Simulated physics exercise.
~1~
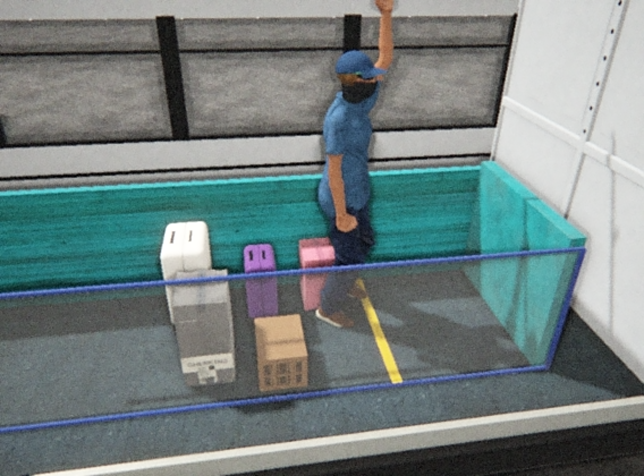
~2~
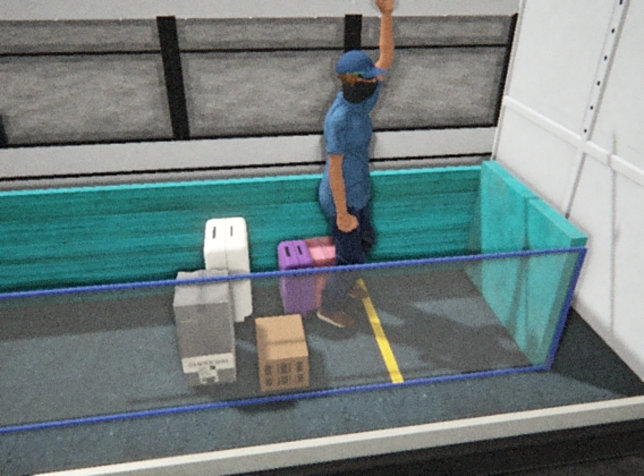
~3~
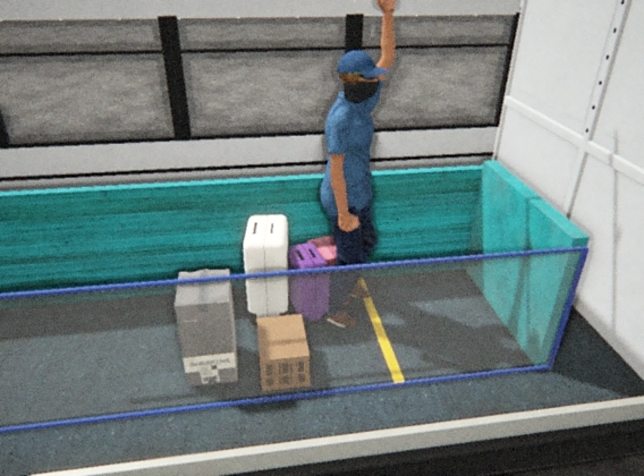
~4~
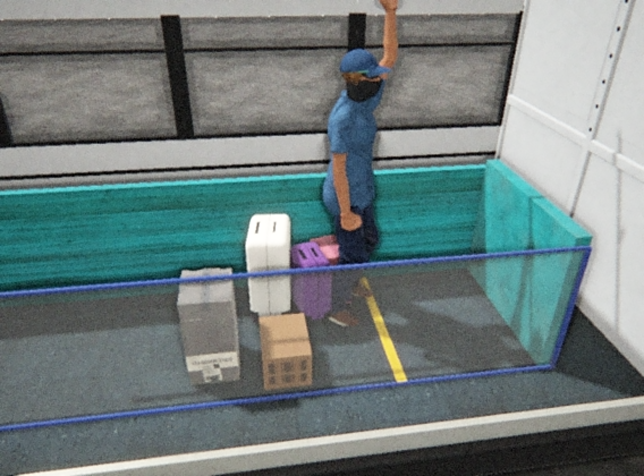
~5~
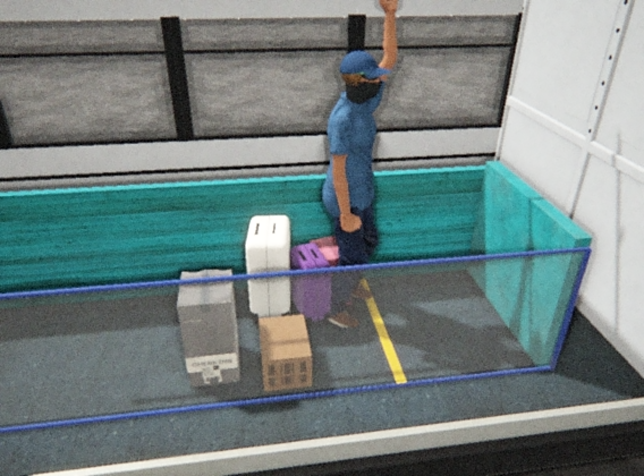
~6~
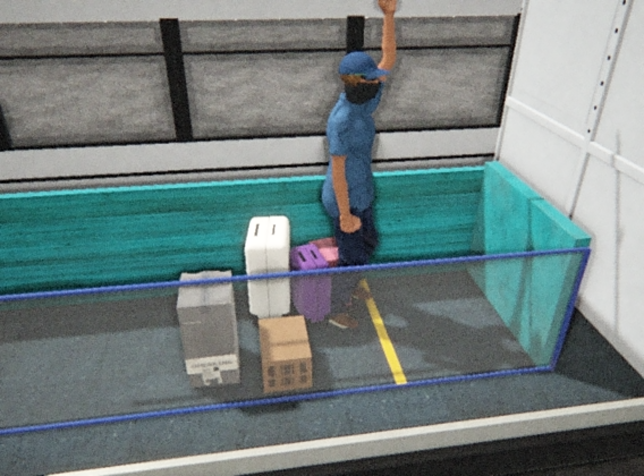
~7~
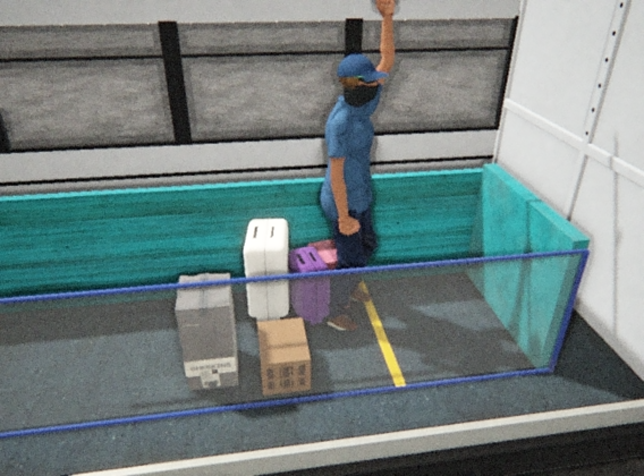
White and purple wheeled cases rolling right toward a pink pack beside a standing passenger, stopping short of a yellow line.
